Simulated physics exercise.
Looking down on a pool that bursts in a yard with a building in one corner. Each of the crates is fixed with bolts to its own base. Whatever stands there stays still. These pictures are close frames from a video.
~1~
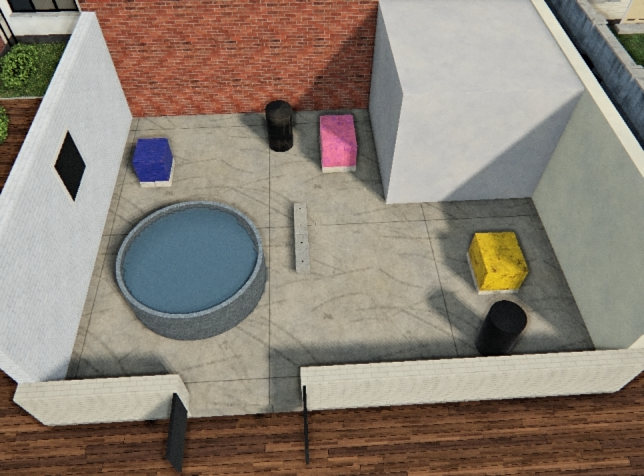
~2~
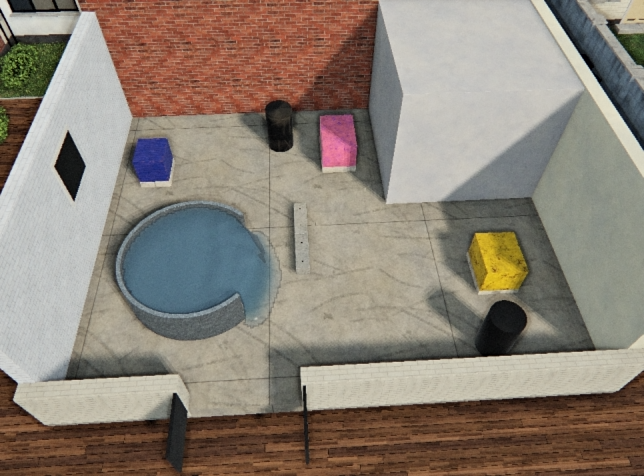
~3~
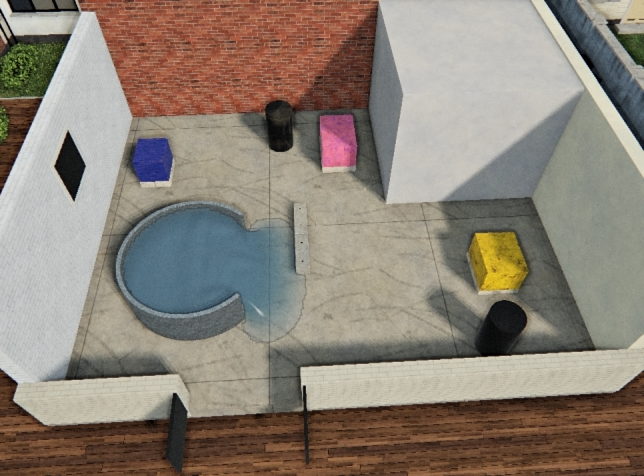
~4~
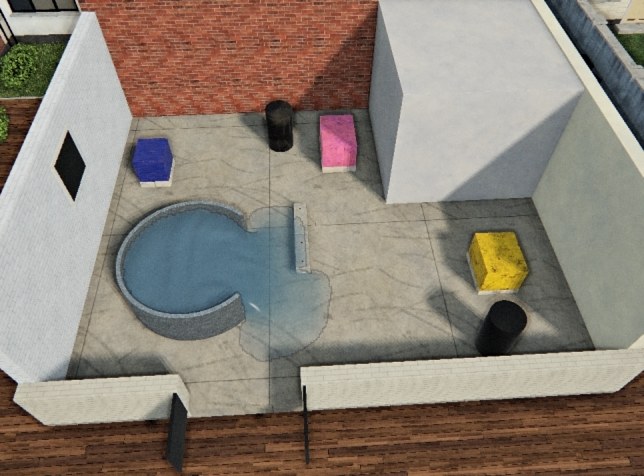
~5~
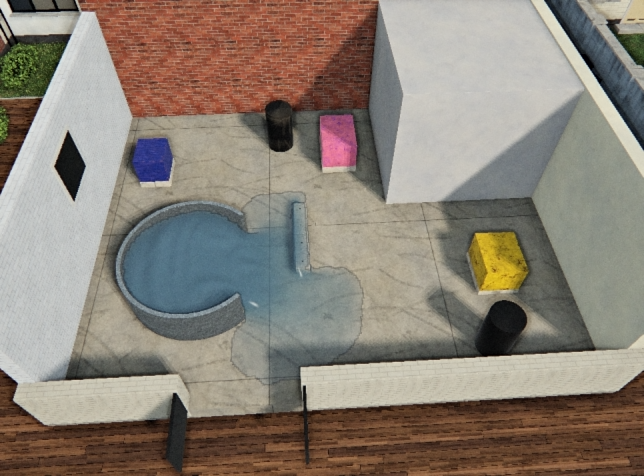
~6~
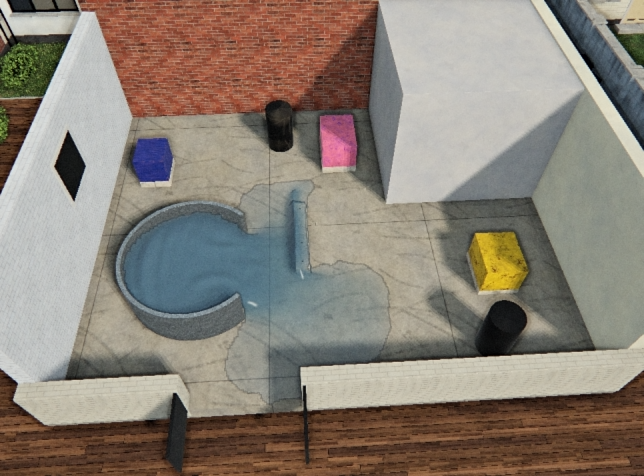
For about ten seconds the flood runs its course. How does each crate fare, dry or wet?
The blue crate comes out dry. The pink crate comes out dry. The yellow crate comes out wet.
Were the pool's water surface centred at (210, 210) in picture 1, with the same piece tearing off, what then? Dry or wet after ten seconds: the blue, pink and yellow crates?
Going through them, the blue one is left untouched, the pink one gets flooded and the yellow one gets flooded.
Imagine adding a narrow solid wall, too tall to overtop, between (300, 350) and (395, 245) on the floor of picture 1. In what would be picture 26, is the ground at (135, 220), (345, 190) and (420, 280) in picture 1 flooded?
First unwetted, then inundated, then unwetted.
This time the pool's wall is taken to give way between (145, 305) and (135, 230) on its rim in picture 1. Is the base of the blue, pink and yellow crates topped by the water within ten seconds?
Then the blue crate gets flooded, the pink crate is untouched and the yellow crate gets flooded.
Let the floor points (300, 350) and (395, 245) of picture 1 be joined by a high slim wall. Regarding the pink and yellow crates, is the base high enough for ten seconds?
Well, the pink crate is inundated and the yellow crate stays untouched then.
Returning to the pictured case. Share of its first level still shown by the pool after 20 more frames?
Estimate: Around 24 %.
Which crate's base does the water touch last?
Note: The one in blue.
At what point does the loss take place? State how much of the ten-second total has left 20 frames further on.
About 15 per cent.
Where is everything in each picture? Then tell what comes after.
The round pool at (191, 257) is whole and still, in the first picture.
The front is at a hidden place, out from the gap at (261, 267), in the second picture.
The front is at (281, 222), out from the gap at (261, 270), in the third picture.
The front is at (293, 210), out from the gap at (262, 271), in the fourth picture.
The front is at (299, 196), out from the gap at (262, 271), in the fifth picture.
Water pours out at (262, 271) and has run to (376, 347), in the sixth picture.
A moment on, water covers 35 % of the floor; the blue crate not reached, the pink crate water round its plinth, the yellow crate water round its plinth.
Next, water covers 55 % of the floor; the blue crate not reached, the pink crate water round its plinth, the yellow crate water round its plinth.
Then, water covers 70 % of the floor; the blue crate water round its plinth, the pink crate water round its plinth, the yellow crate water round its plinth.
Later, water covers 80 % of the floor; the blue crate water round its plinth, the pink crate water round its plinth, the yellow crate water round its plinth.
In the end, water covers 95 % of the floor; the blue crate stayed above the water, the pink crate stayed above the water, the yellow crate was topped.
